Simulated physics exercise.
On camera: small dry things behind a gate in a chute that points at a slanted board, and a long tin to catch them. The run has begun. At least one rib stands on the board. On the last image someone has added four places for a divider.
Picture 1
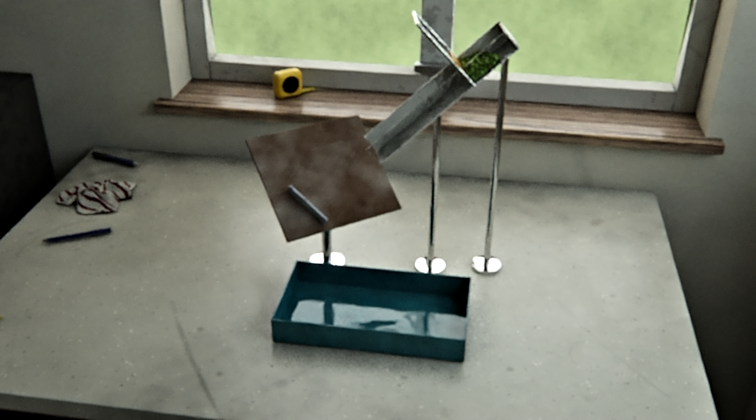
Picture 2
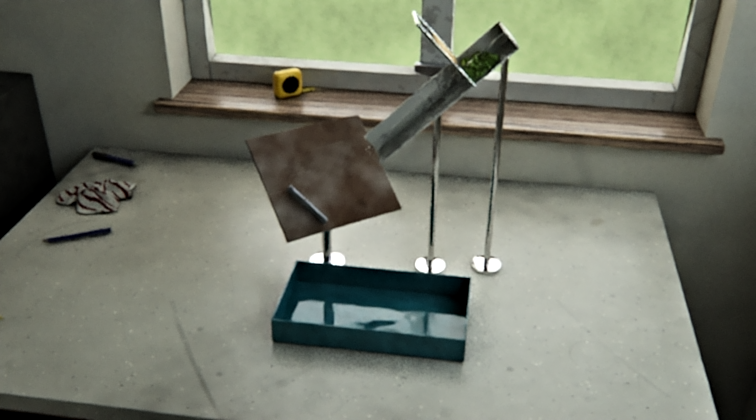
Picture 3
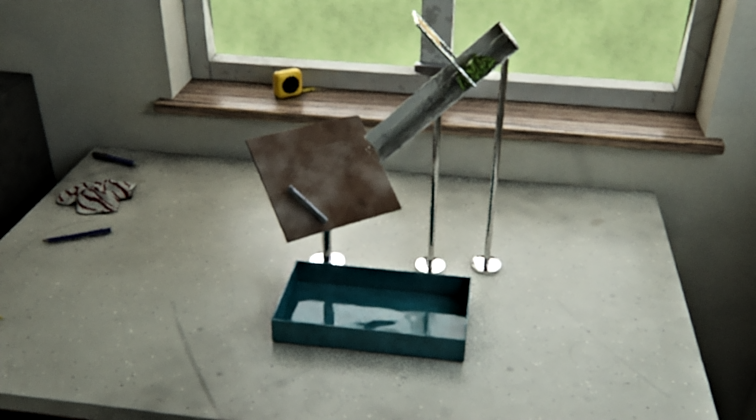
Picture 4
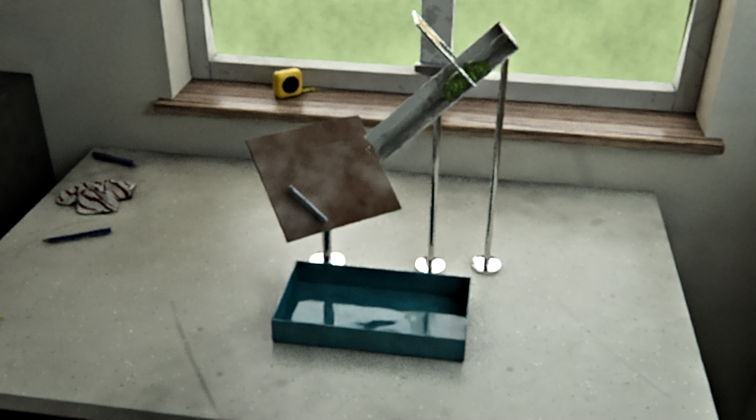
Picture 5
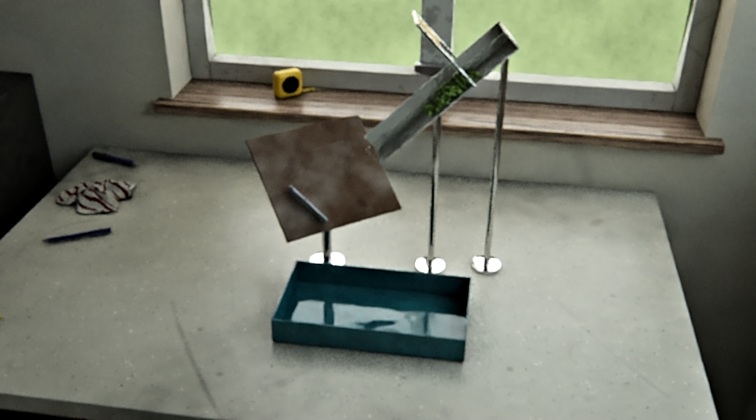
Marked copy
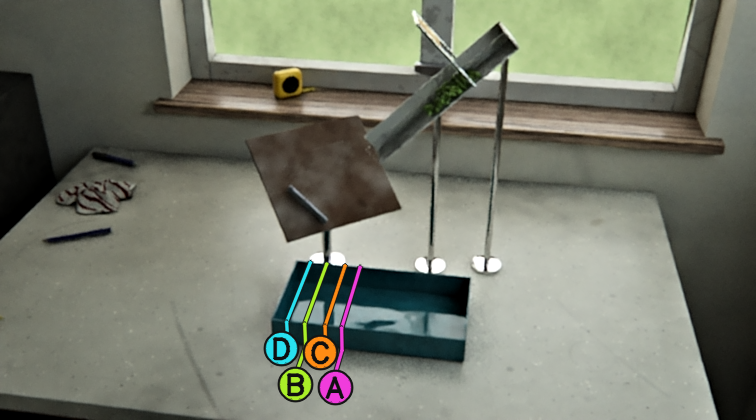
On a grey tabletop by a window, a sloping metal chute holds a clump of small green pieces above a tilted brown board and a teal tray; the pieces slide a short way down the chute, spreading out toward the lower left.
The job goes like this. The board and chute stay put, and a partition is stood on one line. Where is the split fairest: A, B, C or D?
Best: A.
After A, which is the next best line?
Line C.
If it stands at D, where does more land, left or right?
The right side.
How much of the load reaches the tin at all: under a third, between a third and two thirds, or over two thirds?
It is over two thirds.
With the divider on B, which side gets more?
Right.
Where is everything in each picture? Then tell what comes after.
Load behind the gate (477, 65), dried peas; lip of the chute (379, 158), sloping fairly steeply, in the first frame.
Middle of the board (325, 175), tilted fairly steeply; middle of its low edge (347, 225); of its high edge (304, 126), in the second frame.
Front corners of the tin (272, 319) and (465, 340), empty; front of the load (463, 88), in the third frame.
Middle of the load (461, 80); its front (447, 95), roughly a quarter of the way to the lip; rib from (290, 185) to (328, 220), in the fourth frame.
Middle of the load (453, 92); its front (429, 111), roughly half of the way to the lip, in the fifth frame.
On the marked copy, line A crosses the front rim at (341, 327); line B crosses the front rim at (304, 323); line C crosses the front rim at (325, 325); line D crosses the front rim at (286, 321).
With A, of what is caught, roughly half on the left of the divider, roughly half on the right.
With B, of what is caught, just a few on the left of the divider, almost all on the right.
With C, of what is caught, roughly a quarter on the left of the divider, the larger part on the right.
With D, of what is caught, not one piece on the left of the divider, every piece on the right.
